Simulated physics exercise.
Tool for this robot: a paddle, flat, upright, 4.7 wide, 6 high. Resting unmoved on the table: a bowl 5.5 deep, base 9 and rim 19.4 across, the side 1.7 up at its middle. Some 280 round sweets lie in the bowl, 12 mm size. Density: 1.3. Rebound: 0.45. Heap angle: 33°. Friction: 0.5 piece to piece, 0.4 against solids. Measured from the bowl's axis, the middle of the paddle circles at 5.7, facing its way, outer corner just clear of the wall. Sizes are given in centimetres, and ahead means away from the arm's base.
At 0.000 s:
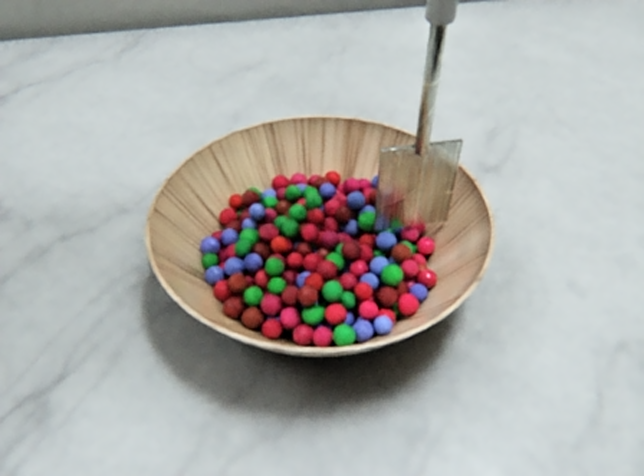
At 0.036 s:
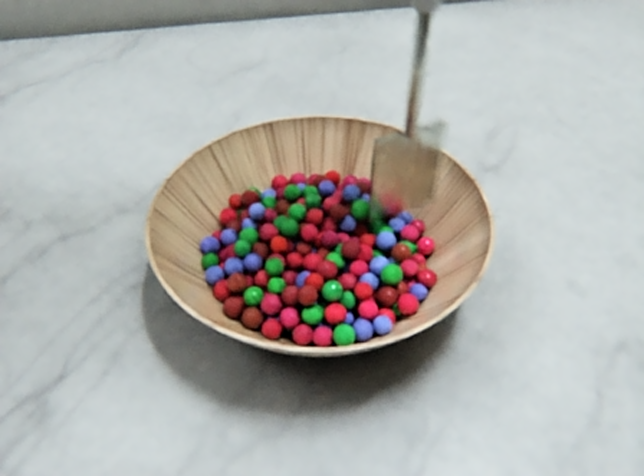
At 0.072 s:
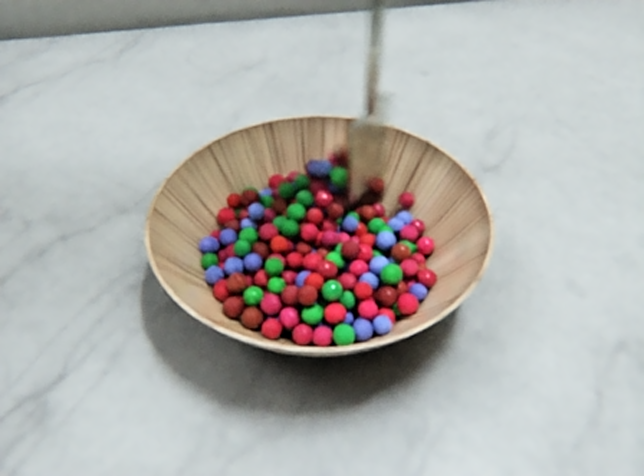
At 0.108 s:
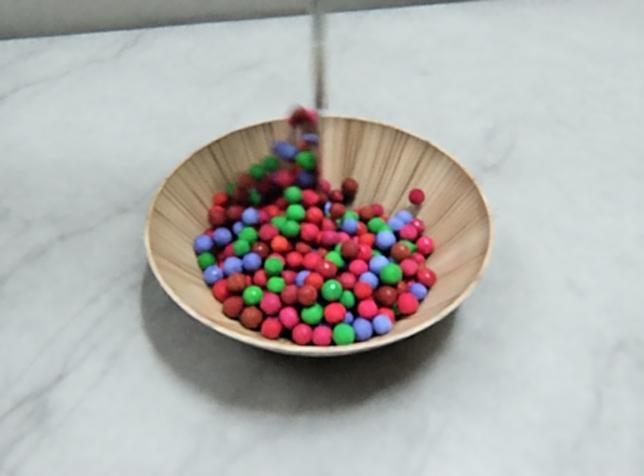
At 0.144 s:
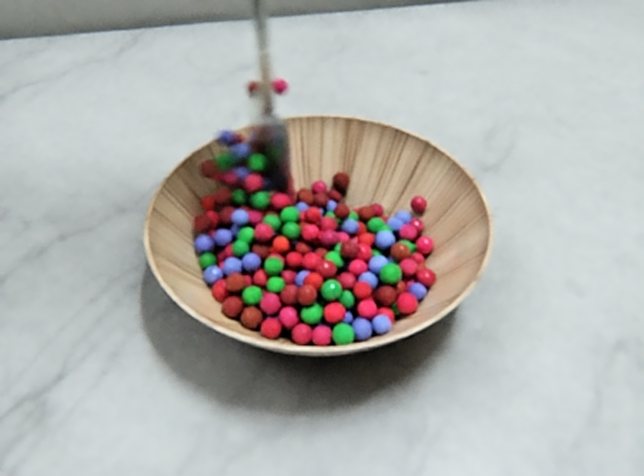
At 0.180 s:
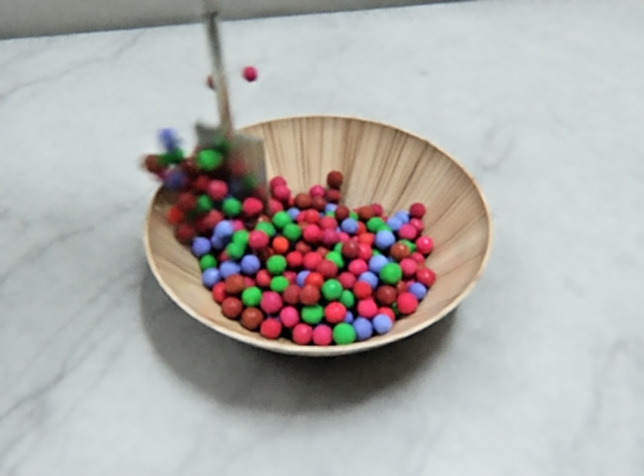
The clip opens on a shallow wooden bowl of red, pink, green and blue balls on a marbled table, with a flat paddle at its right side. The paddle sweeps leftward around the back of the bowl, pushing balls into a pile that climbs the left wall, while a few fly above the rim.
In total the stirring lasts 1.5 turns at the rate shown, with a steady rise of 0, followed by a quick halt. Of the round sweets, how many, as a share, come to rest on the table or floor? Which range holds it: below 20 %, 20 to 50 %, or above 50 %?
The range 20 to 50 %.
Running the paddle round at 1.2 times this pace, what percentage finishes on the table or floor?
It would come to around 30 percent.
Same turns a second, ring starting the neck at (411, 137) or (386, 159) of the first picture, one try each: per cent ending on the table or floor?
Close to 45 and 35 in a hundred.
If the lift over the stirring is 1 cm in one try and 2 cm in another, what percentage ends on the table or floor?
Near 10 in a hundred, then 5 in a hundred.
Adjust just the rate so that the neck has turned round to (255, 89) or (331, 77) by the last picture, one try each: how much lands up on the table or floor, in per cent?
Some 20 and 10 %.
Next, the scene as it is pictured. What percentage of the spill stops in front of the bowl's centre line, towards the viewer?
My reading is roughly 60 per cent.
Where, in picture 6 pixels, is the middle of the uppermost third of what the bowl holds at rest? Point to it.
Centre, approx.: (304, 243).
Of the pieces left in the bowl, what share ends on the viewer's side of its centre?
Around 50 percent of it.
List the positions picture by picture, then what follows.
Paddle neck at (425, 121), 0° round; upper third of the load around (314, 241), from x 210 to 425, top at y 180; 279 in the bowl, in the first frame.
Paddle neck at (414, 107), 15° round; upper third of the load around (313, 241), from x 210 to 425, top at y 180, in the second frame.
Paddle neck at (373, 85), 47° round; upper third of the load around (314, 238), from x 210 to 425, top at y 155, in the third frame.
Paddle neck at (319, 77), 79° round; upper third of the load around (299, 230), from x 205 to 425, top at y 115, in the fourth frame.
Paddle neck at (266, 85), 112° round; upper third of the load around (275, 232), from x 205 to 425, top at y 85; 276 in the bowl, 3 in flight or on the tool, in the fifth frame.
Paddle neck at (224, 107), 144° round; upper third of the load around (258, 238), from x 150 to 425, top at y 75; 275 in the bowl, 4 in flight or on the tool, in the sixth frame.
After 0.35 s, 295° round, highest piece 9 above the table; 245 in the bowl, 17 on the table or floor, 17 in flight or on the tool.
After 0.52 s, 86° round, highest piece 8 above the table; 220 in the bowl, 45 on the table or floor, 14 in flight or on the tool.
After 0.80 s, 180° round, highest piece 5 above the table; 207 in the bowl, 71 on the table or floor, 1 in flight or on the tool.
After 1.50 s, 180° round, highest piece 4 above the table; 207 in the bowl, 72 on the table or floor.
At rest, 207 in the bowl, 72 on the table or floor. That is 26 % on the table or floor.
